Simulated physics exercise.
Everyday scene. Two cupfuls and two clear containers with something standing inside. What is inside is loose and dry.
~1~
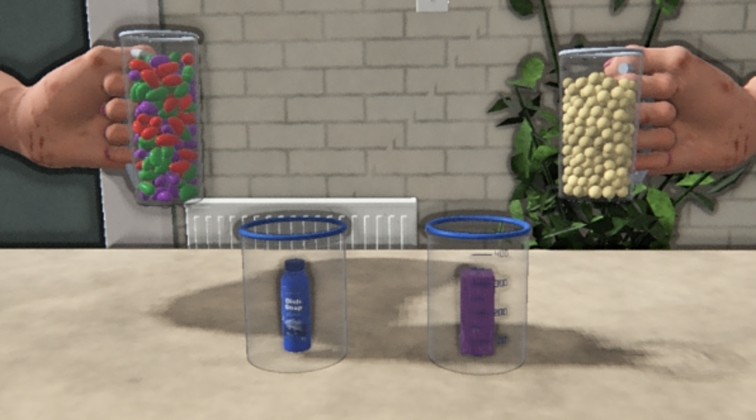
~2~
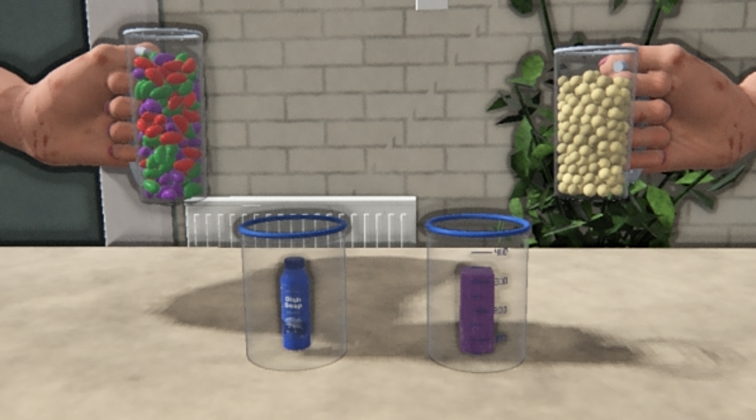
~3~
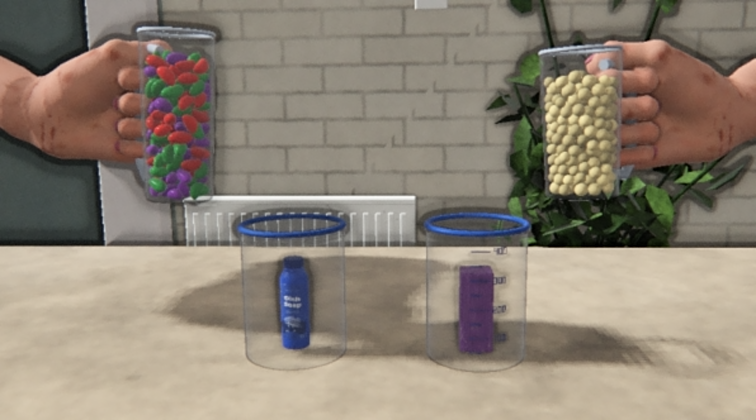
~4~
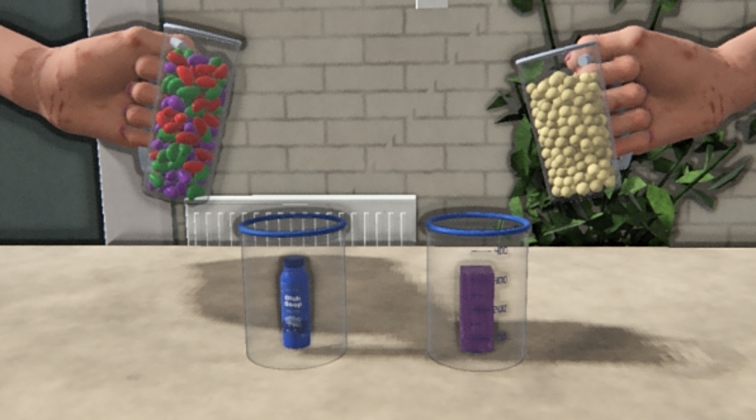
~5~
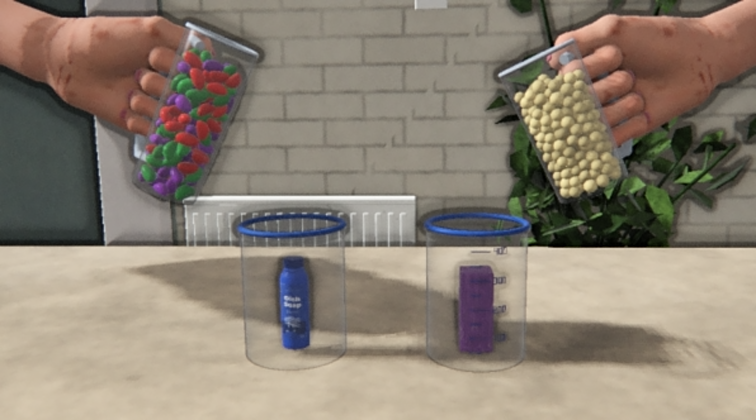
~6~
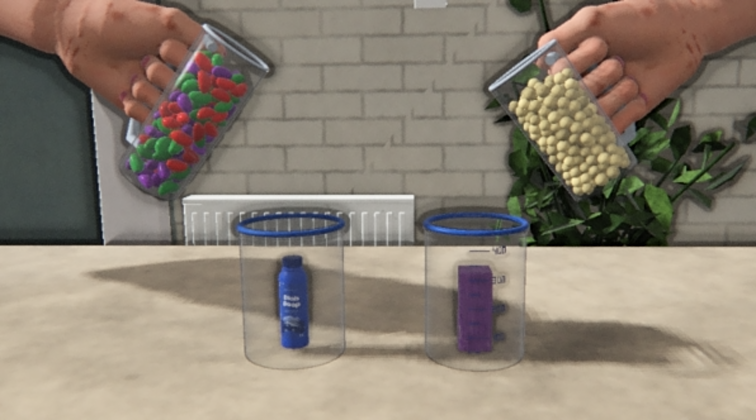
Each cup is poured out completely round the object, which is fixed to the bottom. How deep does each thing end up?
One by one: Left object: Stays visible, right object: Stays visible.
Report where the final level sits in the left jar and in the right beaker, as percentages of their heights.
Around 50 on the left and around 60 on the right.
Then, 0.60 s after the last picture, left jar empty, all of its cupful still in the cup; right beaker empty, all of its cupful still in the cup.
Then, 1.13 s after the last picture, left jar nearly empty, most of its cupful still in the cup; right beaker nearly empty, about half of its cupful still in the cup.
Then, 1.58 s after the last picture, left jar half full, none of its cupful still in the cup, one piece on the table; right beaker a third full, none of its cupful still in the cup.
At rest, left jar half full (surface near (293, 286)), one piece on the table; right beaker two thirds full (surface near (475, 273)), nothing beside it; the left thing is still showing; the right thing is still showing.
